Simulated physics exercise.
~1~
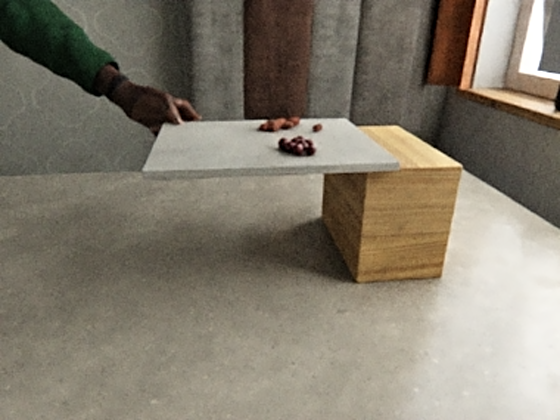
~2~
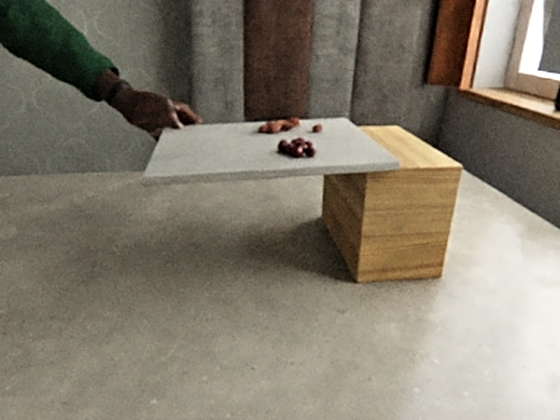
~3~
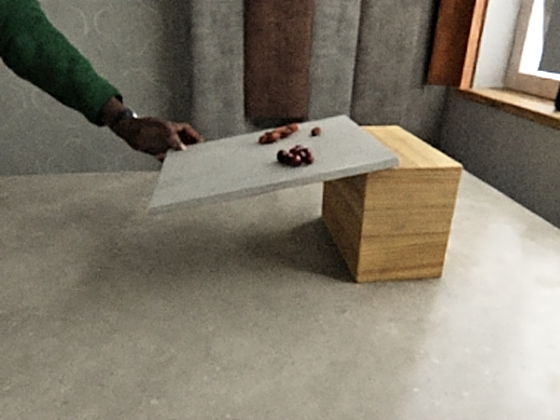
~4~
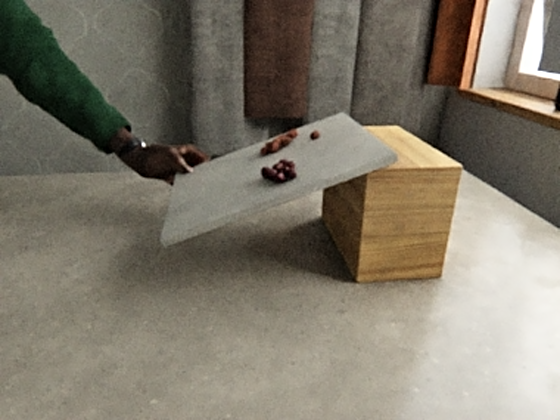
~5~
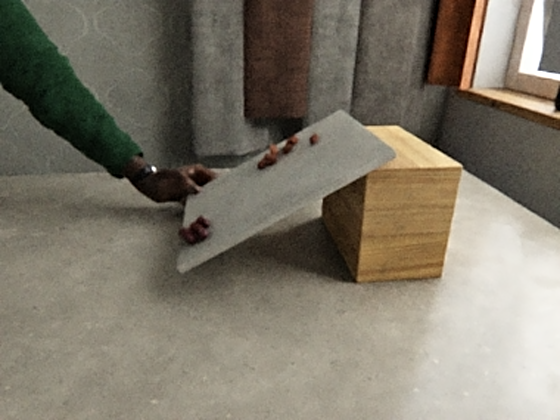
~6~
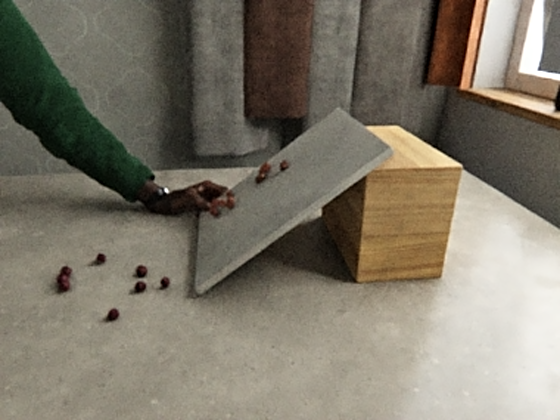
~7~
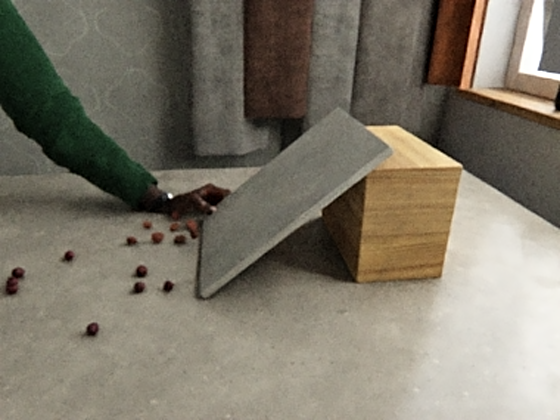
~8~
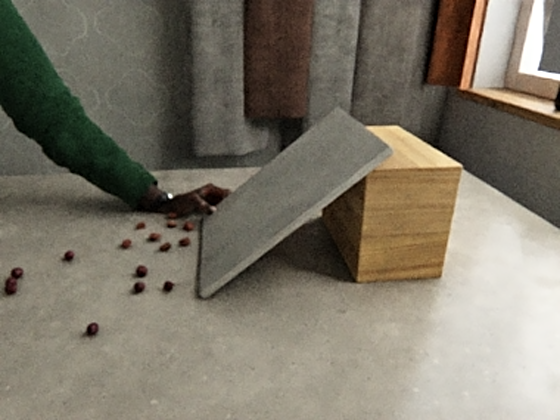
On a grey tabletop in a room with hanging curtains, a hand in a green sleeve holds up the left end of a grey board whose right end rests on a wooden block. Two small heaps of dark reddish, berry-like things sit on top. The hand lowers its end, and the board tilts steadily down to the left. The nearer heap slides first, then spills off and scatters across the table, while the farther heap follows later. Finally the board rests as a steep ramp, with the nearer pieces lying farther out and the others closer to its foot.
